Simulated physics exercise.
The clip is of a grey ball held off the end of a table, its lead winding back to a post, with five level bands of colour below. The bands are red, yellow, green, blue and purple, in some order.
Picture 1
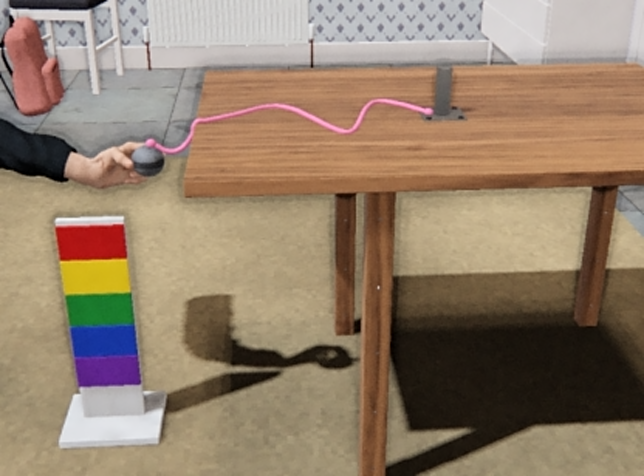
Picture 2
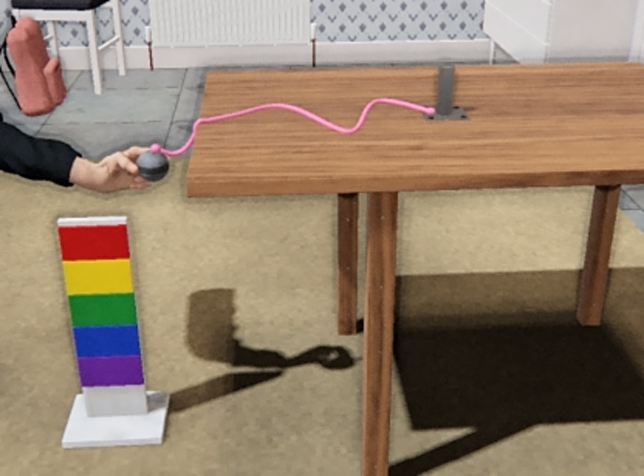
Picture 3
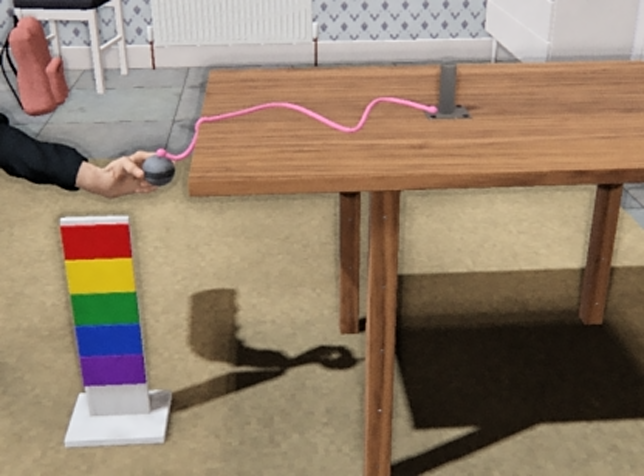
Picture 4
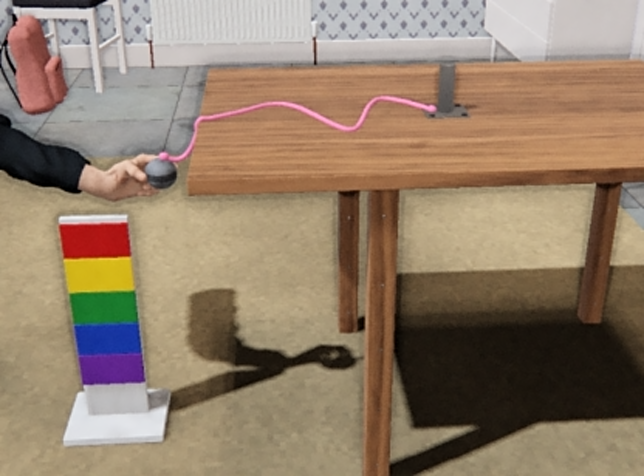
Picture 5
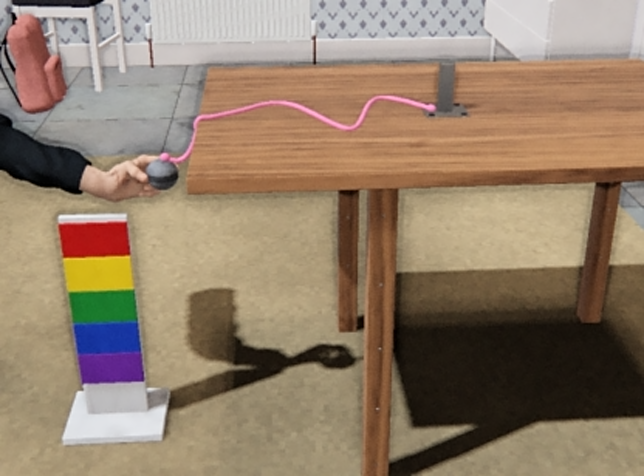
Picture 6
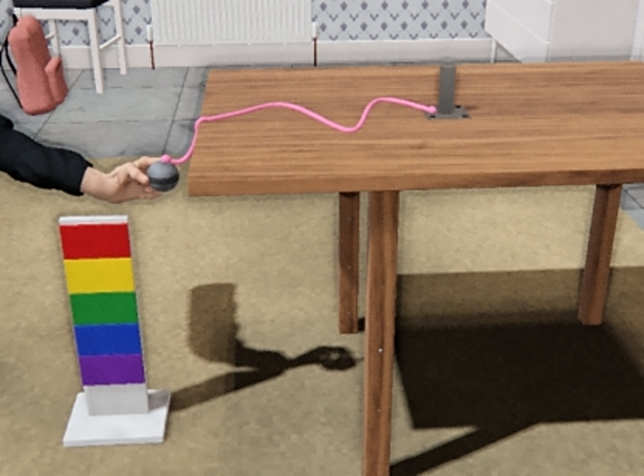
A hand holding a grey ball off the left end of a wooden table shifts very slightly right and down, then stays nearly still, a pink lead winding back to a post and a multicoloured striped stand below.
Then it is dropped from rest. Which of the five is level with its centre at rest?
Its middle rests at the blue band.
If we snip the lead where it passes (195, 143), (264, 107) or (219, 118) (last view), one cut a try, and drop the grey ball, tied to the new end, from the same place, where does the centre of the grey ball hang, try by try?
Try by try, around (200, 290), (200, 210) and (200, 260).
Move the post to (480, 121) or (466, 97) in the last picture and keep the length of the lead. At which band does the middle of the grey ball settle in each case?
It would be green; green.
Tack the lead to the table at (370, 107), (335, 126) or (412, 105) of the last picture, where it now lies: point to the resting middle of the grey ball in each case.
The places are (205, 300), (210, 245) and (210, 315).
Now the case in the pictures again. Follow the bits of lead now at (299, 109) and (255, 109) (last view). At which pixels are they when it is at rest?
At (199, 156), then (202, 207).
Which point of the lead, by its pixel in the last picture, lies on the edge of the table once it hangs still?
It lies at about (315, 116).
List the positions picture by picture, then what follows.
In the first frame, grey ball (148, 161); red (91, 244); yellow (96, 278); green (100, 310); blue (104, 342); purple (108, 372).
In the second frame, grey ball (153, 166); lead through (403, 104) (365, 115) (333, 127) (289, 108) (219, 119).
In the third frame, grey ball (159, 170).
In the fourth frame, grey ball (161, 173); lead through (404, 102) (366, 113) (334, 125) (290, 106) (220, 117).
In the fifth frame, grey ball (162, 174).
In the sixth frame, grey ball (163, 176); lead through (405, 103) (366, 114) (335, 126) (291, 107) (220, 118).
Early on, ball near (227, 322); level with blue.
Midway, ball near (198, 330); level with blue.
Finally, ball near (215, 329); level with blue. The blue one.
